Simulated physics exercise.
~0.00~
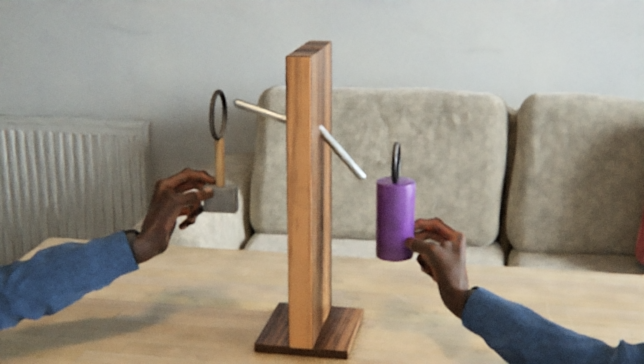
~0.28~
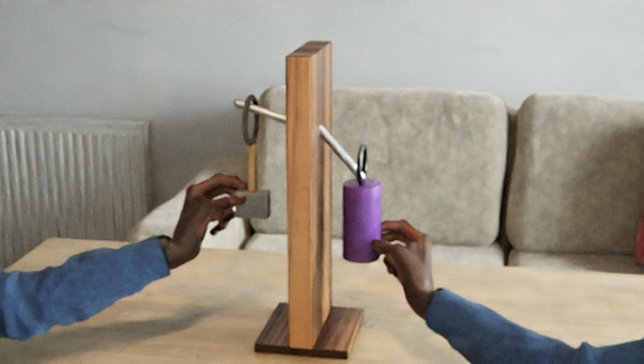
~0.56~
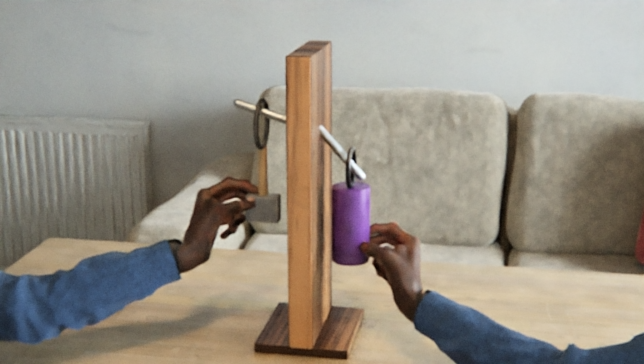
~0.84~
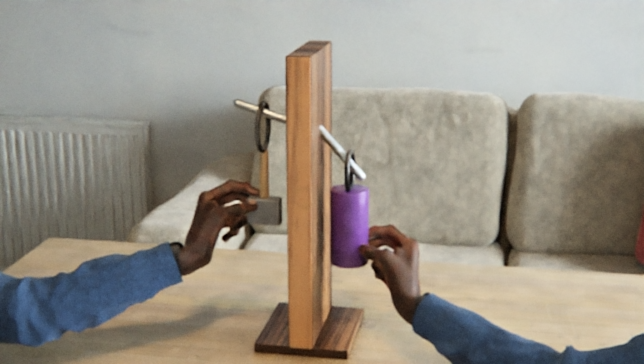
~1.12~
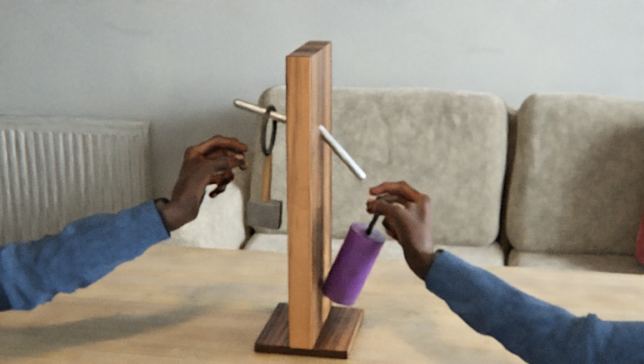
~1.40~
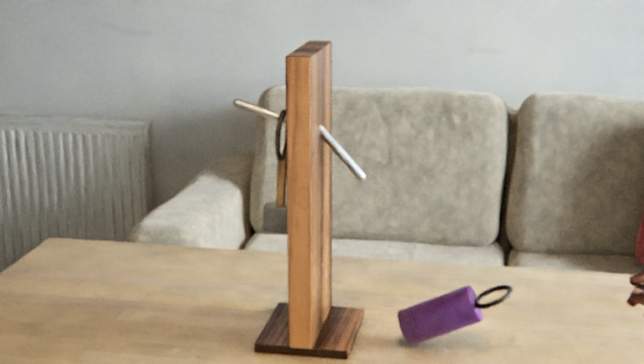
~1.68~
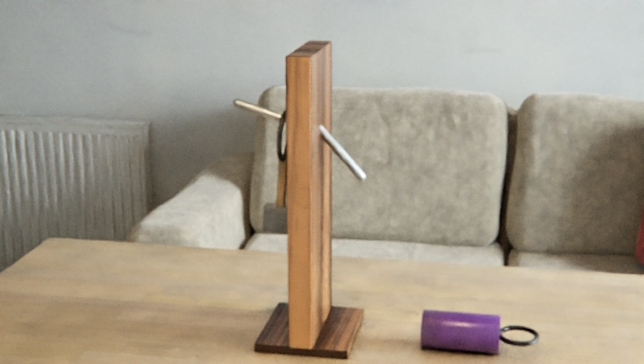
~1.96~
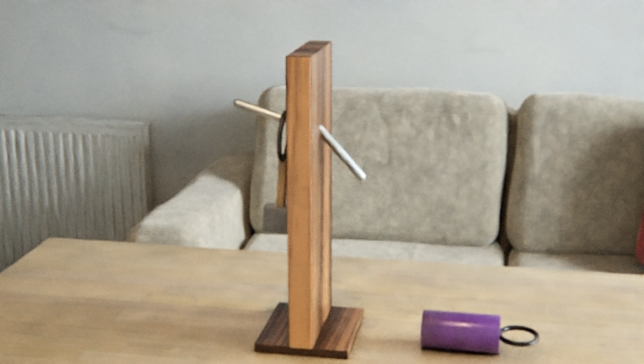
A grey brush and a purple lantern, each topped by a dark ring, are carried by two blue-sleeved hands toward a wooden stand on a table. The brush moves right and the lantern moves left until their rings meet the pegs sticking out on either side. Both hands pause there, then open and draw back. The brush stays hanging and slides along its peg toward the post, while the lantern slips off the downward-sloping peg, tilting as it drops. It ends lying on its side on the tabletop, right of the stand, with the brush still hanging.
